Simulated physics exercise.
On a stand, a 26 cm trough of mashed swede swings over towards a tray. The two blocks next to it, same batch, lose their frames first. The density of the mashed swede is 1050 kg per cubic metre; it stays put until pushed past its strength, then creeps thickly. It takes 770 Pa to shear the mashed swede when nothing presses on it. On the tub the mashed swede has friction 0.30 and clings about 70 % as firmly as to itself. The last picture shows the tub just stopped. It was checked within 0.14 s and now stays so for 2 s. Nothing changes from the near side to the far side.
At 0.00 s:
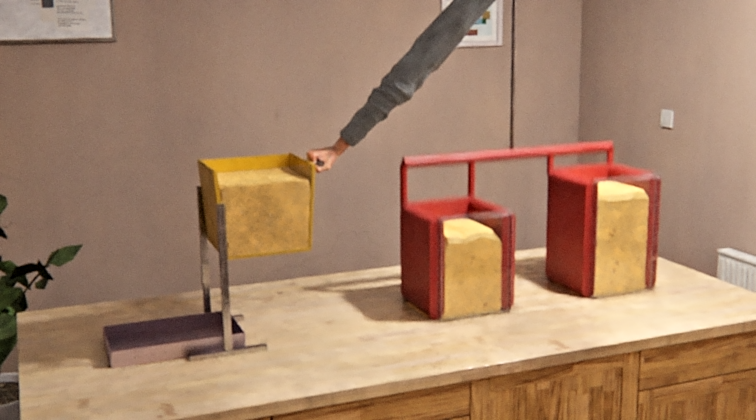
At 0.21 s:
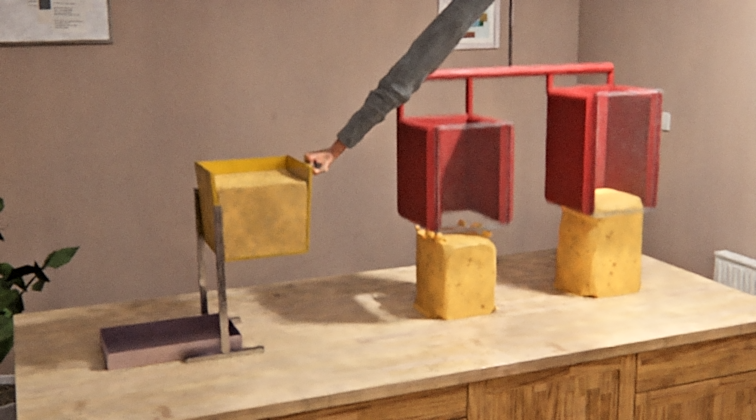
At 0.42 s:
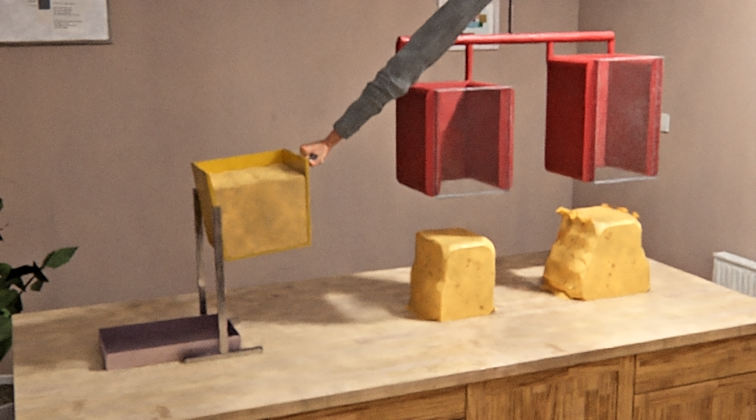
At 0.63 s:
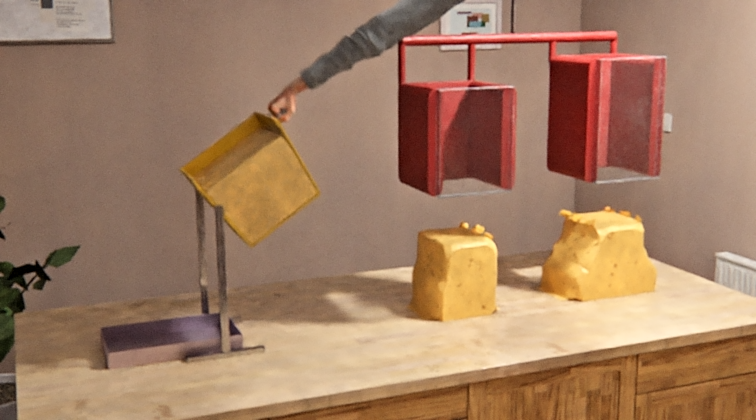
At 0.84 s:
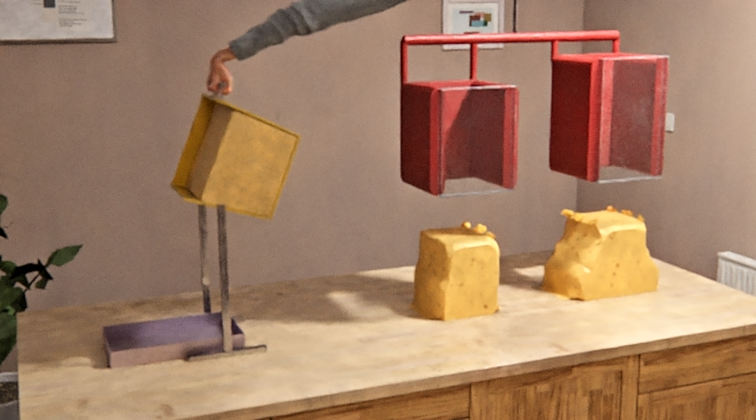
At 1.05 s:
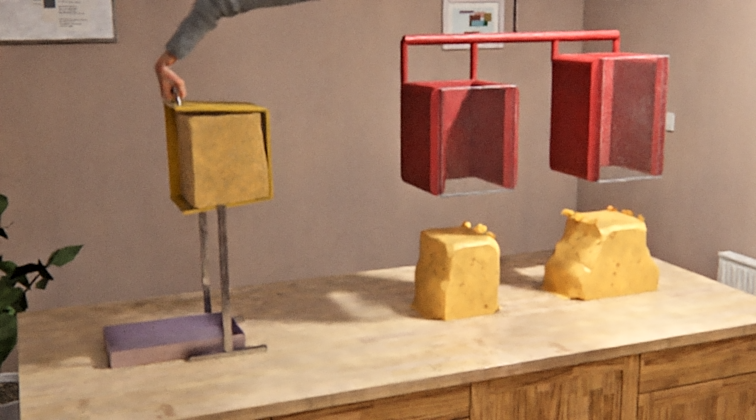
Two joined red boxes rose off two yellow blocks of mash, the right block sagging more, and then a hand turned a yellow tub of mash leftward onto its side above a tray.
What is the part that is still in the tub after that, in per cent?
About 60 %.
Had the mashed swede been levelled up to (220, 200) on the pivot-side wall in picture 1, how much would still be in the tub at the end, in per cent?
In that case some 100 per cent.
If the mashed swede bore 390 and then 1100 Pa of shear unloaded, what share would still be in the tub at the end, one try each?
In that order: 40 %, 100 %.
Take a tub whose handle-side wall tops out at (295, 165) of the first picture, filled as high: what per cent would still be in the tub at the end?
In that case some 100 per cent.
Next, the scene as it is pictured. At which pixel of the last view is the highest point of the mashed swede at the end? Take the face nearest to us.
Near (243, 154).
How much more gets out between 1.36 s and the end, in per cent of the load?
Near 30 %.
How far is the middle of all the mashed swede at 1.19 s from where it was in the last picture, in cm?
Roughly 3 cm.
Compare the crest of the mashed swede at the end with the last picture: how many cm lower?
Roughly 12 cm.
After 1.19 s, the tub is at 91 degrees and holds 100 %.
After 1.36 s, the tub is at 91 degrees and holds 90 %.
After 1.53 s, the tub is at 91 degrees and holds 79 %.
After 1.70 s, the tub is at 91 degrees and holds 68 %.
After 3.05 s, at the end, the tub is at 91 degrees and holds 60 %.
